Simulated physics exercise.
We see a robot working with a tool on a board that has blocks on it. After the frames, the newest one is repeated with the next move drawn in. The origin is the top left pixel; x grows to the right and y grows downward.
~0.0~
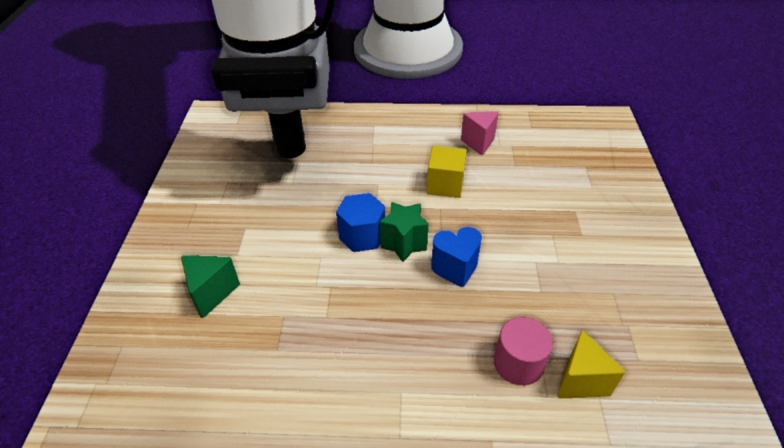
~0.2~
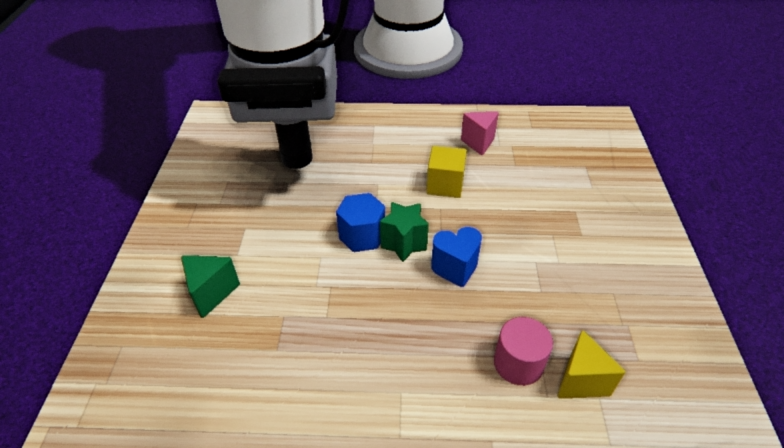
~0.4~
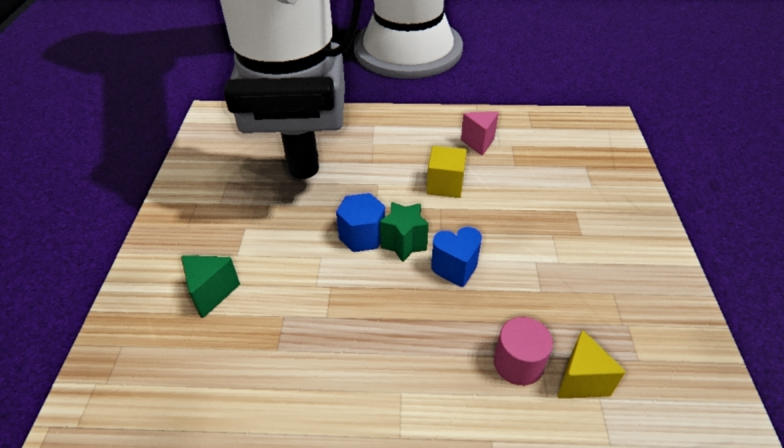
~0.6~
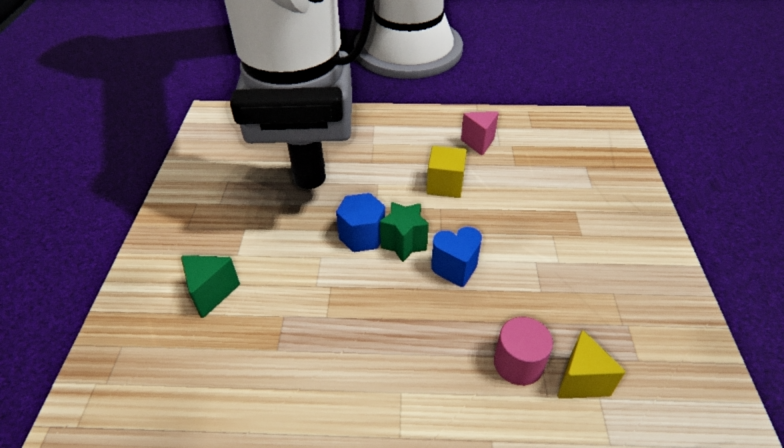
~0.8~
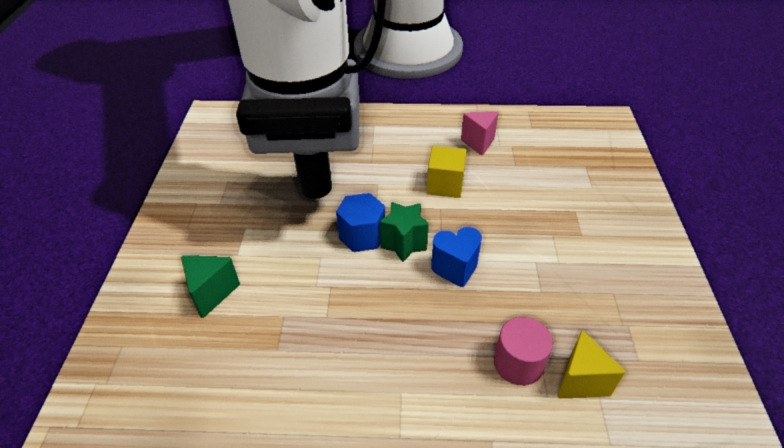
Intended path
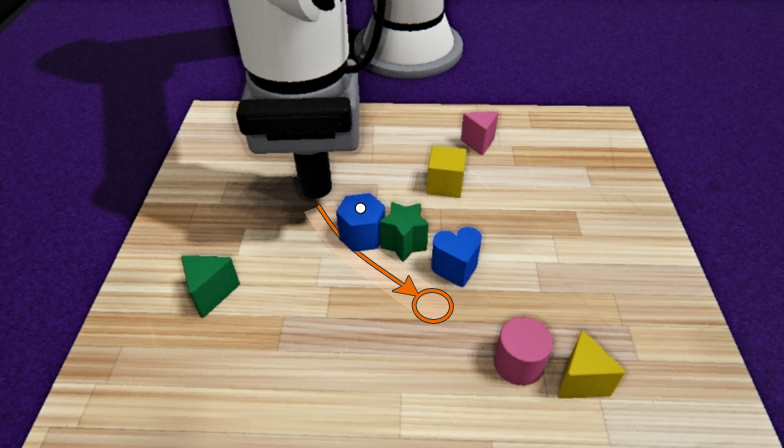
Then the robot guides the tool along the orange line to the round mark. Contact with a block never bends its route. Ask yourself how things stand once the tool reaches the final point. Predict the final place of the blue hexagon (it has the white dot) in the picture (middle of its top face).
At (466, 256).
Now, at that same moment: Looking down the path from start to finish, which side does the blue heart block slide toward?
Left-hand side.
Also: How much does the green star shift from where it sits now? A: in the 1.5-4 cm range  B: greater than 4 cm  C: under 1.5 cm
That would be B.
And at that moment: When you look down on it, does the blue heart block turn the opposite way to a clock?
Final answer: No.
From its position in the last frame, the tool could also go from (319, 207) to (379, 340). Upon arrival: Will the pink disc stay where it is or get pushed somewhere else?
Well, the pink disc holds its place.
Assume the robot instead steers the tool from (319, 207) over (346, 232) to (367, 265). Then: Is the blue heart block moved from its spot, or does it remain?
That block moves.
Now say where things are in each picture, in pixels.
The first picture shows lower end of the tool at (291, 150), tops of blocks, blue hexagon at (361, 208), green star at (405, 216), blue heart block at (459, 242), pink disc at (527, 338).
The second picture shows tool at (298, 160), blocks as before.
The third picture shows tool at (304, 170), blocks as before.
The fourth picture shows tool at (310, 180), blocks as before.
The fifth picture shows tool at (316, 189), blue hexagon at (361, 208), green star at (405, 216), blue heart block at (459, 242), pink disc at (527, 338).
The drawn path runs from (319, 207) by way of (363, 257) to (433, 306); the dot is on the blue hexagon.
What follows on the original path. One third of the way, tool at (343, 224); blue hexagon at (381, 222); green star at (423, 220), turned 25° anticlockwise.
Two thirds of the way, tool at (385, 256); blue hexagon at (429, 245), turned 40° anticlockwise; green star at (454, 221), turned 70° anticlockwise; blue heart block at (492, 246), turned 30° clockwise.
At the end, tool at (434, 289); blue hexagon at (466, 256), turned 110° anticlockwise; green star at (460, 219), turned 95° anticlockwise; blue heart block at (504, 242), turned 30° clockwise; pink disc not moved.
